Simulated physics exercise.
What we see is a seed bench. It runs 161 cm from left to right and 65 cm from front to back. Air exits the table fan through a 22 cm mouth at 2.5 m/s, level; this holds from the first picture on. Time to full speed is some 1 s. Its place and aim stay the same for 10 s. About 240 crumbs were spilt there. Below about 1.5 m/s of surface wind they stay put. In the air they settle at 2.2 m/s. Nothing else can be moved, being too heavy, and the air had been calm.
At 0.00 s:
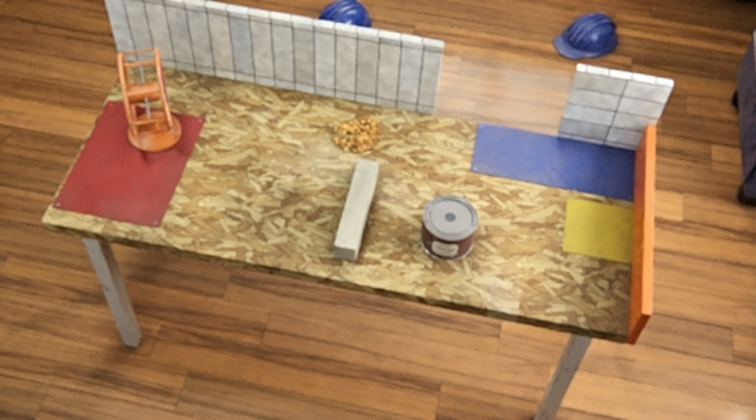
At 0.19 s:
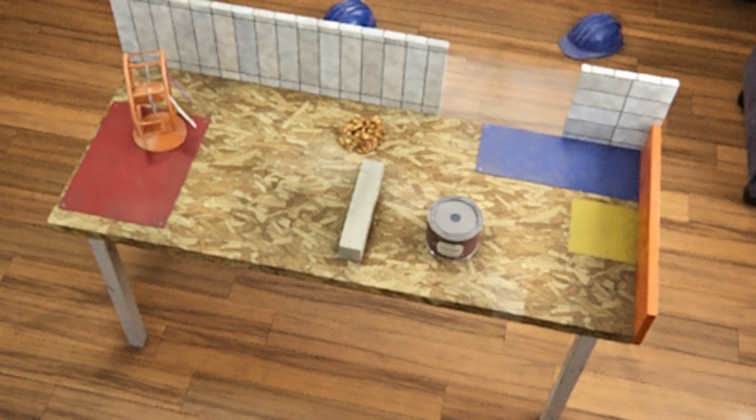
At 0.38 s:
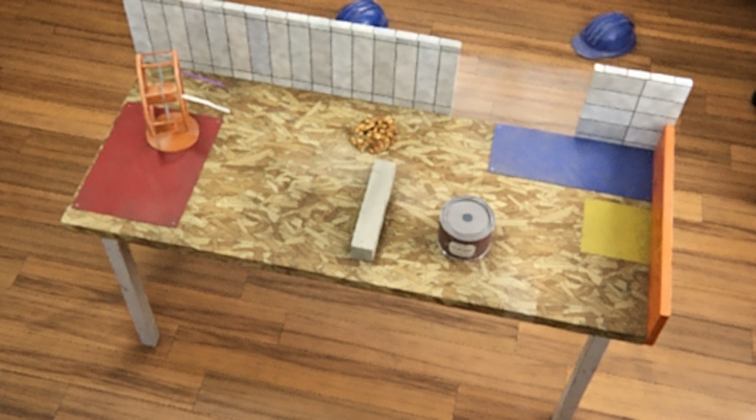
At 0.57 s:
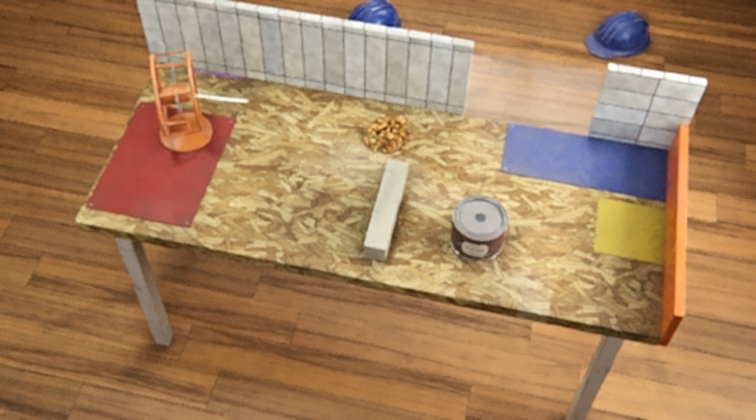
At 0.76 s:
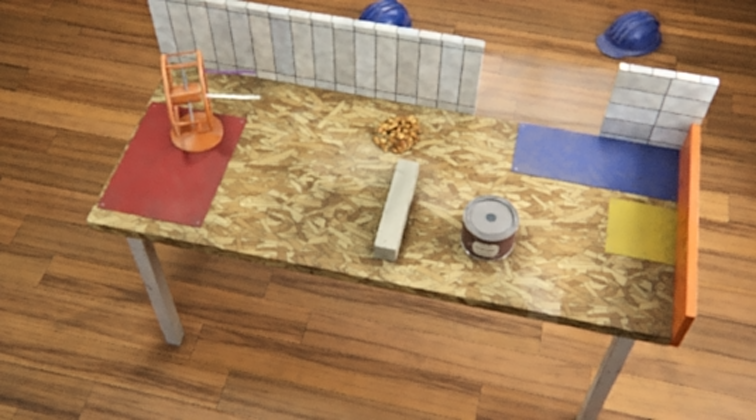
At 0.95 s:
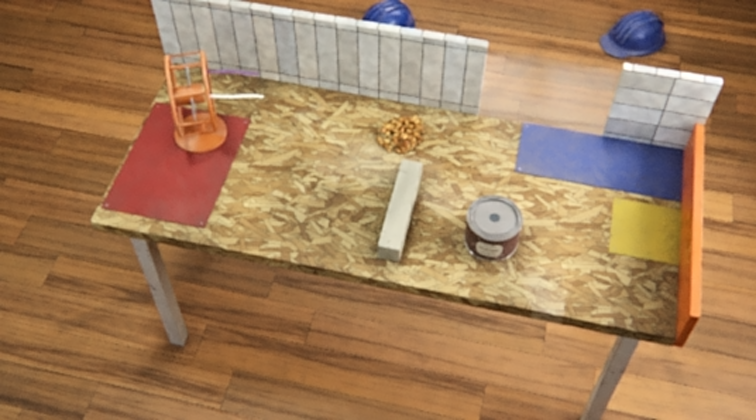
On a wooden bench with red, blue and yellow patches, a pale strip swung out to the right from behind an orange stand as the view drifted slightly; the crumbs, plank and tin stayed put.
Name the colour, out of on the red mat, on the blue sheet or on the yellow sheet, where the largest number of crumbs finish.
The largest number finish at the yellow one.
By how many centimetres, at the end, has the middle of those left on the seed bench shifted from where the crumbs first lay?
Around 65 cm, I reckon.
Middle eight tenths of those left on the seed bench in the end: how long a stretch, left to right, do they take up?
40 cm, give or take.
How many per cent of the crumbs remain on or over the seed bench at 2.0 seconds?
Close to 100 in a hundred remain at that time.
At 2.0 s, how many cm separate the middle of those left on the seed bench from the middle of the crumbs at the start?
The centre sits some 40 cm from where it began.
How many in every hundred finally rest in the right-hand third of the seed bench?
Share at the end: Close to 90 %.
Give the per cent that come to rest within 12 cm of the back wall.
Share: Approx. 0 %.
After 2.0 s the count stands so, 0 % are on the red mat, 5 % on the blue sheet and 4 % on the yellow sheet; the middle of those still in play is near (532, 183).
After 3.2 s the count stands so, 0 % are on the red mat, 1 % on the blue sheet and 34 % on the yellow sheet; the middle of those still in play is near (593, 209).
After 5.5 s the count stands so, 0 % are on the red mat, 0 % on the blue sheet and 39 % on the yellow sheet; the middle of those still in play is near (606, 212).
After 10.0 s, at the end, 0 % are on the red mat, 1 % on the blue sheet and 43 % on the yellow sheet; the middle of those still in play is near (612, 218).
